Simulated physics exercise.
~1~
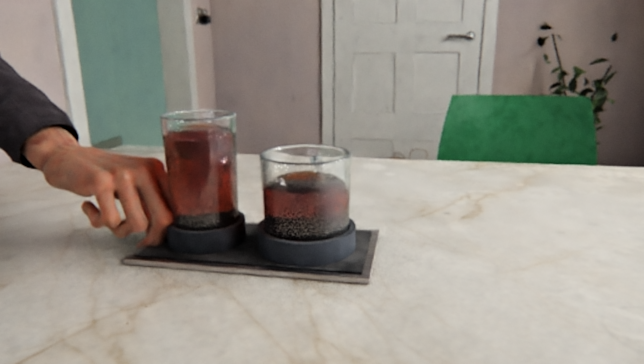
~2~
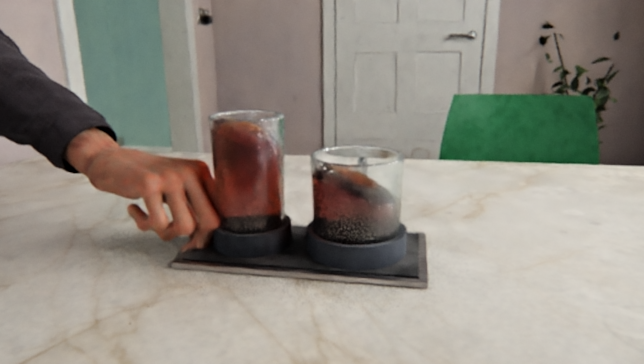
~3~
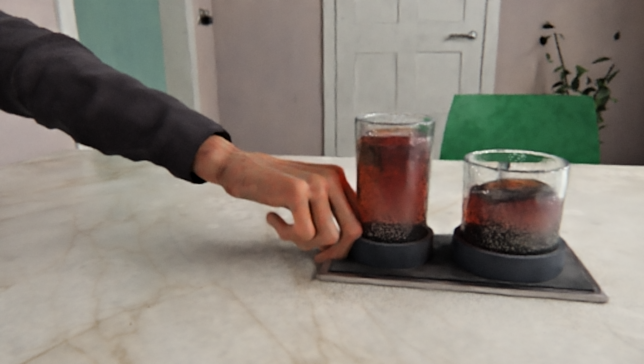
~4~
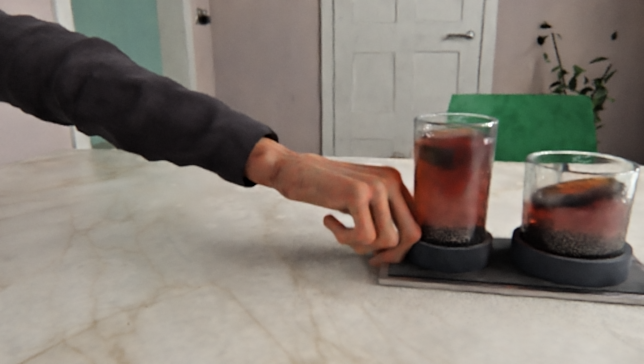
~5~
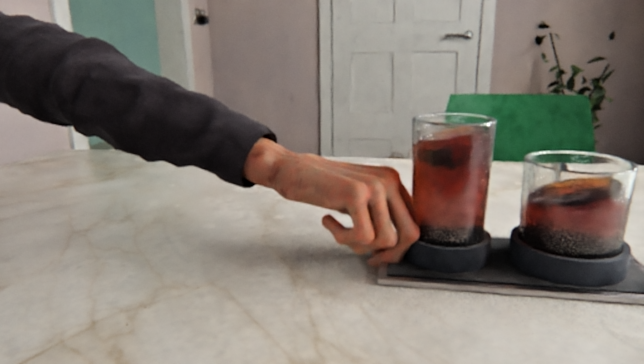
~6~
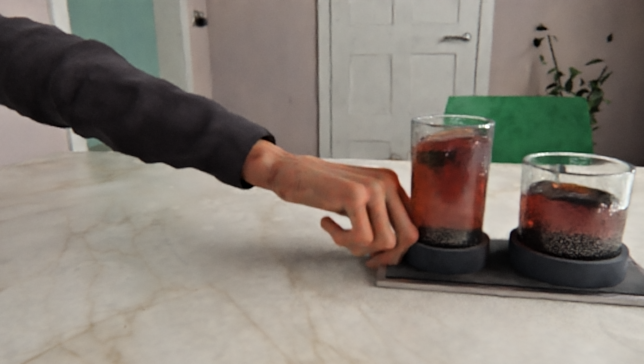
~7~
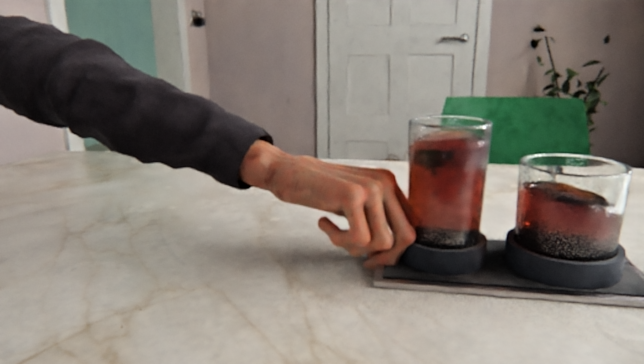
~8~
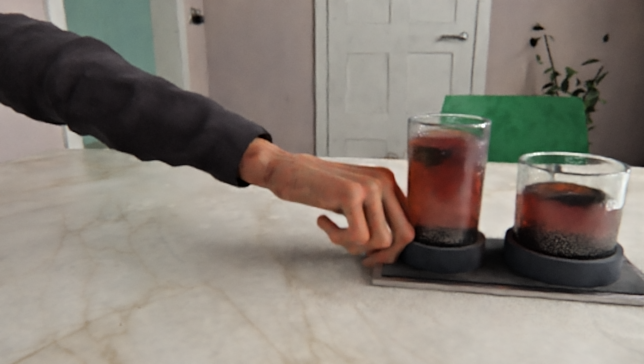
A hand in a dark sleeve reaches in from the left across a pale marble table, seen from just above the tabletop, with a white door, a green chair and a leafy plant behind. It holds the near end of a flat dark tray carrying a tall slim glass and, to its right, a wider clear mug, both part-filled with reddish-brown tea and set in dark round holders. The hand pushes the tray rightward across the table, and the tea tilts and sloshes. The tray stops at the right, the hand still against it. The tea settles, and neither vessel has tipped or spilt.
